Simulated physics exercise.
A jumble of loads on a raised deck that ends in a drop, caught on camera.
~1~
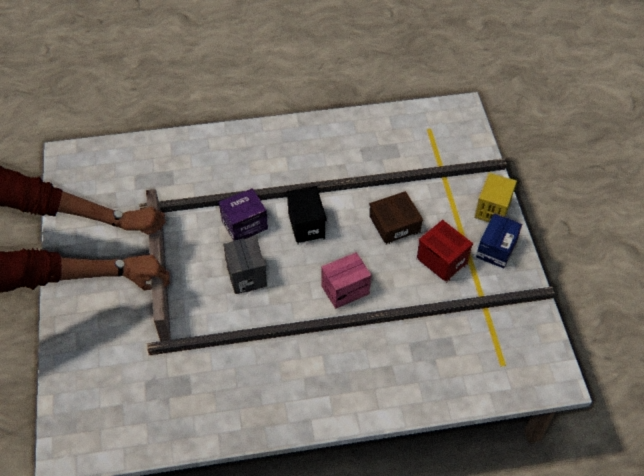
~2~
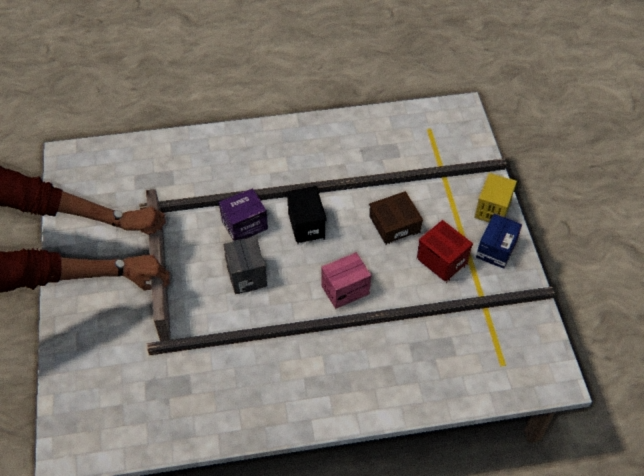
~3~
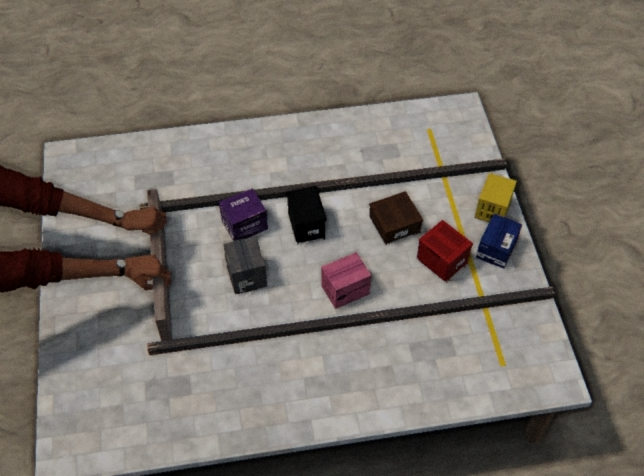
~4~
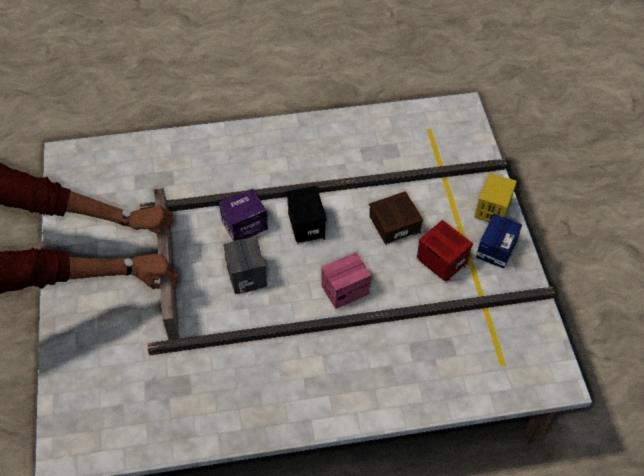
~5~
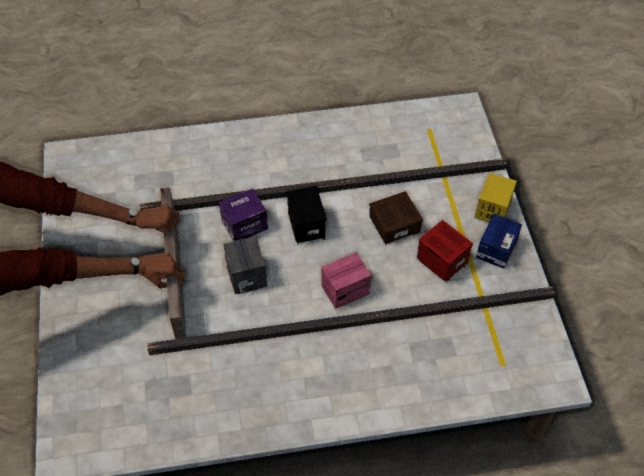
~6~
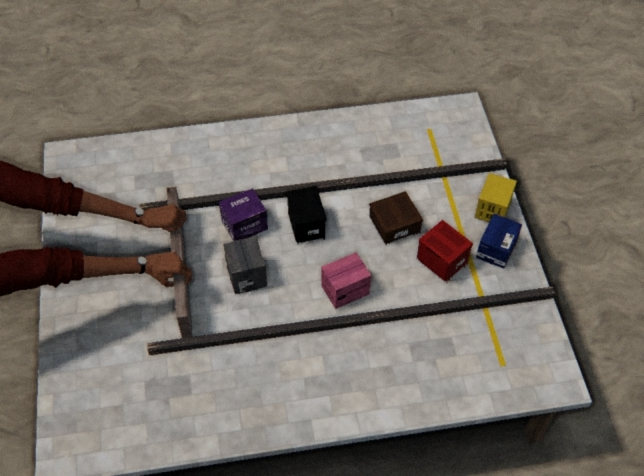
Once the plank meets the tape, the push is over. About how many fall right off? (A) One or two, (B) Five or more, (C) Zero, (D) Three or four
The answer is D.
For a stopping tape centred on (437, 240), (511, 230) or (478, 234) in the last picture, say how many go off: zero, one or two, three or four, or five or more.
1 or 2; more than four; 5 or more.
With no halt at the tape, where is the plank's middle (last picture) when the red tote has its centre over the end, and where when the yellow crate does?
Roughly (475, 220); for the second one, roughly (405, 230).
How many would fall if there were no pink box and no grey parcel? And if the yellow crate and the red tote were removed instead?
The first count is 2 and the second is 1.
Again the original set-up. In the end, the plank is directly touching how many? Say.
All in all, 3.
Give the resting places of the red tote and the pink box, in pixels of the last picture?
Approximately (527, 245) for one, approximately (497, 267) for the other.
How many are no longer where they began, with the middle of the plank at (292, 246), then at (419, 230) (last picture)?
Counts: 3 / 8.
A little later, none off yet; yellow crate at rest near (495, 200); blue parcel at rest near (499, 241); red tote at rest near (444, 252).
When it is over, the number that fall off is three or four; down, brown tote, blue parcel and yellow crate.
